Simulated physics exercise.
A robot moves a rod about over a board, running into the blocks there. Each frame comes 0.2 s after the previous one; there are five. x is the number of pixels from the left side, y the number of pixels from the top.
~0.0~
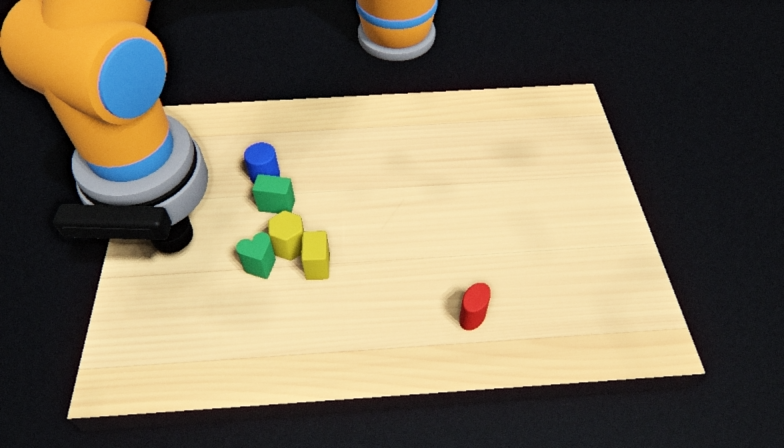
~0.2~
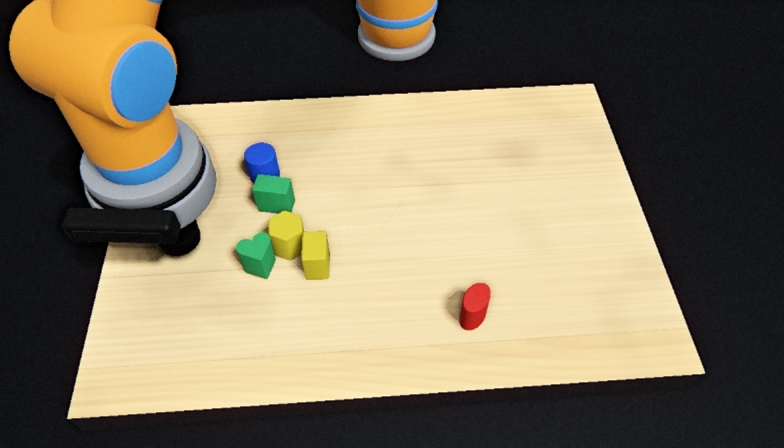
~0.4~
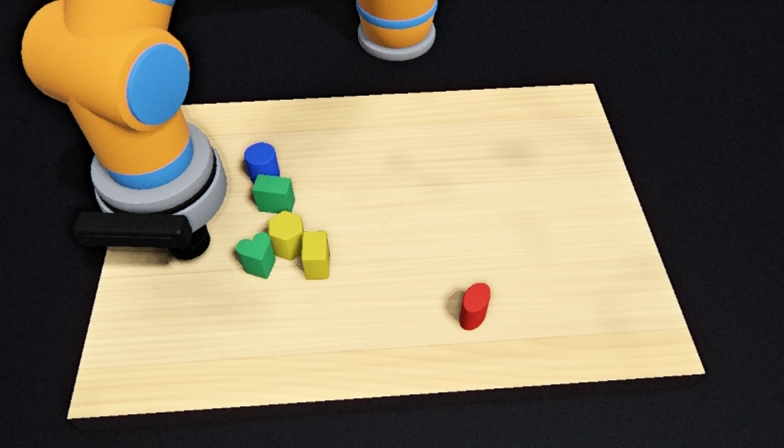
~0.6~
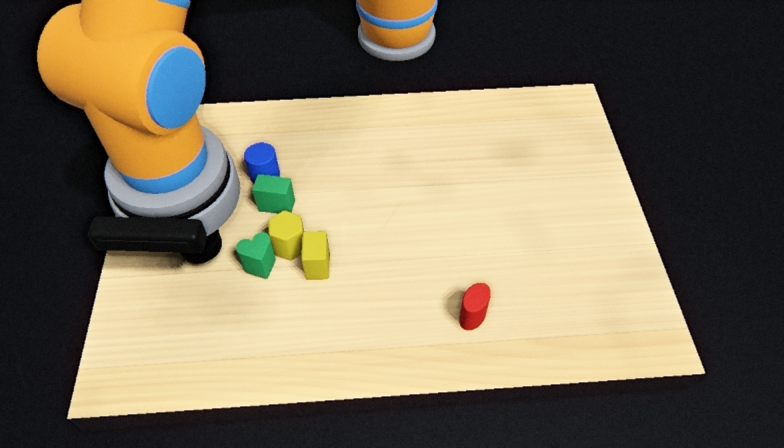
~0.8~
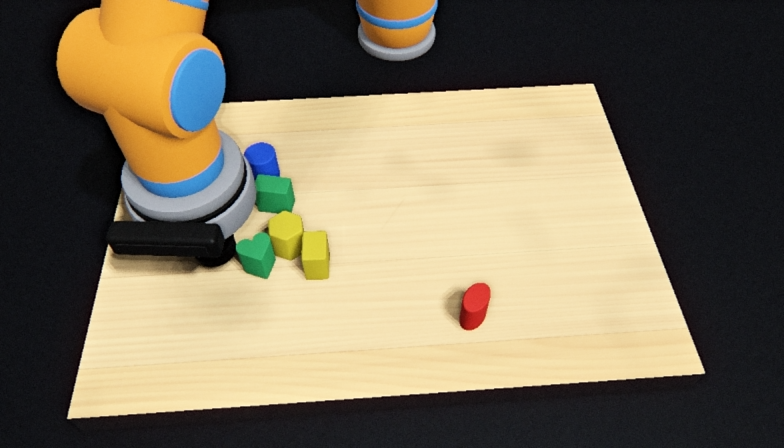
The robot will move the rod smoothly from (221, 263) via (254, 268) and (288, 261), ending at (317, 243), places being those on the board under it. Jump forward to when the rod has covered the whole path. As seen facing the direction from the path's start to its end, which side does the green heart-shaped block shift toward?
Off to the right side.
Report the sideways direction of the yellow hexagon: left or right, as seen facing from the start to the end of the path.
Sideways, to the left.
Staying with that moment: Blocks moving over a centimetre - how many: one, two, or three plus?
Total: Three-plus.
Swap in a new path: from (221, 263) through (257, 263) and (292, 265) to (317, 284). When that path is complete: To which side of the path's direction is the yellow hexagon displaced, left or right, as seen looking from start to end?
Out to the left.
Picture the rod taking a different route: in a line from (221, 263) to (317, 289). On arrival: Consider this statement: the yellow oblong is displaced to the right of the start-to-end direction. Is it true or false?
That is false.
On the path given first. One third of the way, rod at (252, 256); green heart-shaped block at (281, 252), turned 50° anticlockwise; yellow hexagon at (289, 224).
Two thirds of the way, rod at (287, 248); green heart-shaped block at (313, 252), turned 35° anticlockwise; yellow hexagon at (307, 212), turned 40° anticlockwise; yellow oblong at (337, 244), turned 20° anticlockwise.
At the end, rod at (315, 231); green heart-shaped block at (324, 249); green oblong not moved; yellow hexagon at (324, 193), turned 75° anticlockwise; yellow oblong at (352, 245).
